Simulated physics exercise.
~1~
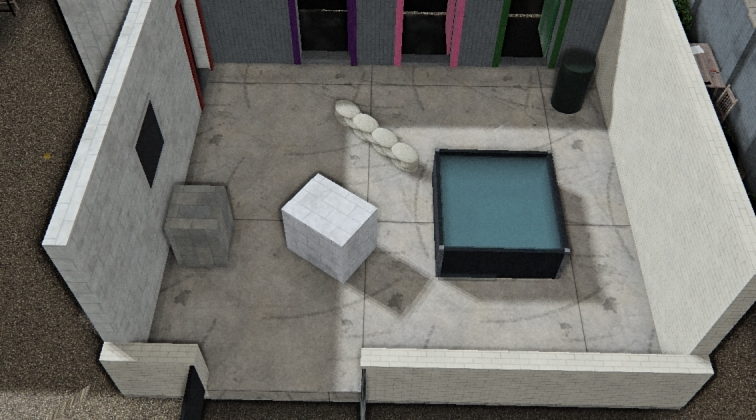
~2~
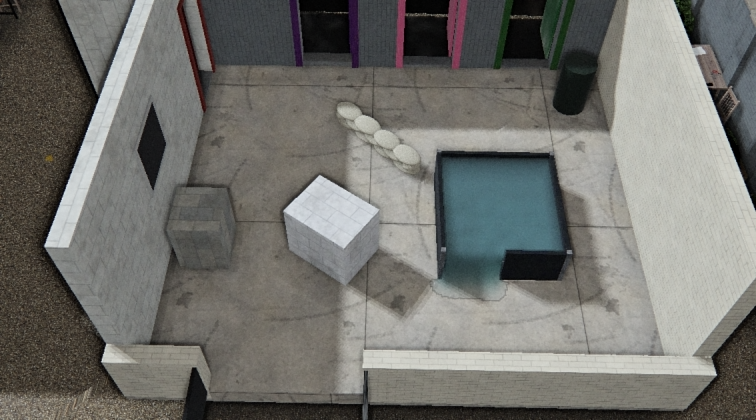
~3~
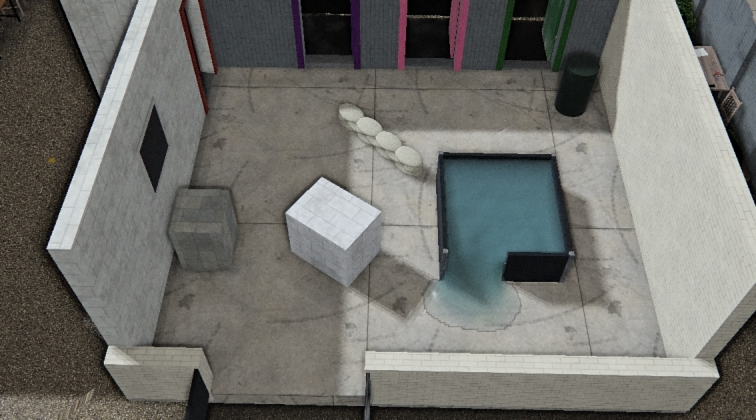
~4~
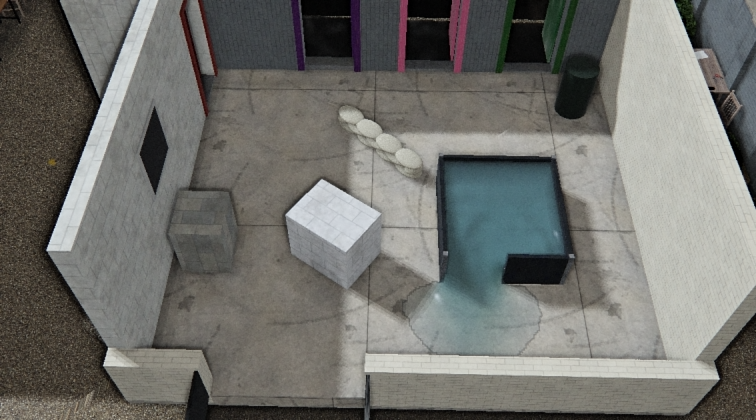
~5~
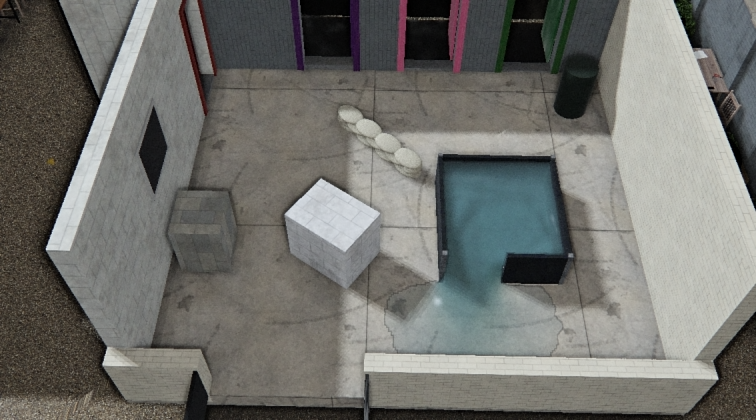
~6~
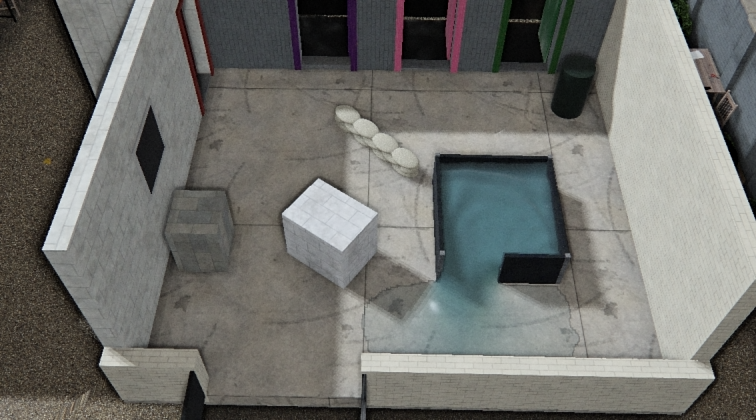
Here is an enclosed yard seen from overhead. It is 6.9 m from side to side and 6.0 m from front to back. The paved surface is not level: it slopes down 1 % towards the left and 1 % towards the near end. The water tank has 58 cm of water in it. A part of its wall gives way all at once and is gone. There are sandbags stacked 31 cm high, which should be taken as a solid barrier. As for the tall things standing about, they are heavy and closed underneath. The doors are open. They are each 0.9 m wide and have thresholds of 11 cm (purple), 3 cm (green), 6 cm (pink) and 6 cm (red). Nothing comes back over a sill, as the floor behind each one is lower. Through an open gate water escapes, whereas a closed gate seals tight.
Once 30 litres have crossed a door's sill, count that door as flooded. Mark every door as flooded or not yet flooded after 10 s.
After that time, purple door: Not yet flooded; green door: Not yet flooded; pink door: Not yet flooded; red door: Not yet flooded.
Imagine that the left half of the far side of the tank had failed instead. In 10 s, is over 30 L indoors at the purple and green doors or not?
Log - purple: Threshold not reached, green: Threshold topped.
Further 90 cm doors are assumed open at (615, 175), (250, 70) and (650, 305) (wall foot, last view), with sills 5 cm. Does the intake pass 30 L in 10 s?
Check each in turn: The first fails, the second fails, the third succeeds.
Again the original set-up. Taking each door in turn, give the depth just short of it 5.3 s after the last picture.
Centimetres: Purple 0 / green 4 / pink 0 / red 2.
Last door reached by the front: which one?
The purple door.
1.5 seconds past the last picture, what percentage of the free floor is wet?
Covered: Roughly 25 %.
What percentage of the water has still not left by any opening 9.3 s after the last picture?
Near 82 in a hundred is still there.
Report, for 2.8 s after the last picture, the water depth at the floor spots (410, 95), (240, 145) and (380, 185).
I'd read it as roughly 0, 0 and 0 cm, in that order.
Then, 0.7 s after the last picture water covers 10 % of the floor and is deepest (37 cm) near (458, 368); purple door not reached, green door not reached, pink door not reached, red door not reached.
Then, 1.5 s after the last picture water covers 25 % of the floor and is deepest (31 cm) near (458, 368); purple door not reached, green door not reached, pink door not reached, red door not reached.
Then, 2.8 s after the last picture water covers 40 % of the floor and is deepest (22 cm) near (458, 381); purple door not reached, green door not reached, pink door not reached, red door not reached.
Then, 5.3 s after the last picture water covers 60 % of the floor and is deepest (14 cm) near (458, 368); purple door not reached, green door 4 cm at the sill, 0 L in, pink door not reached, red door 2 cm at the sill, 0 L in.
Then, 9.3 s after the last picture water covers 85 % of the floor and is deepest (9 cm) near (142, 375); purple door 3 cm at the sill, 0 L in, green door 2 cm at the sill, 3 L in, pink door 3 cm at the sill, 0 L in, red door 5 cm at the sill, 0 L in.
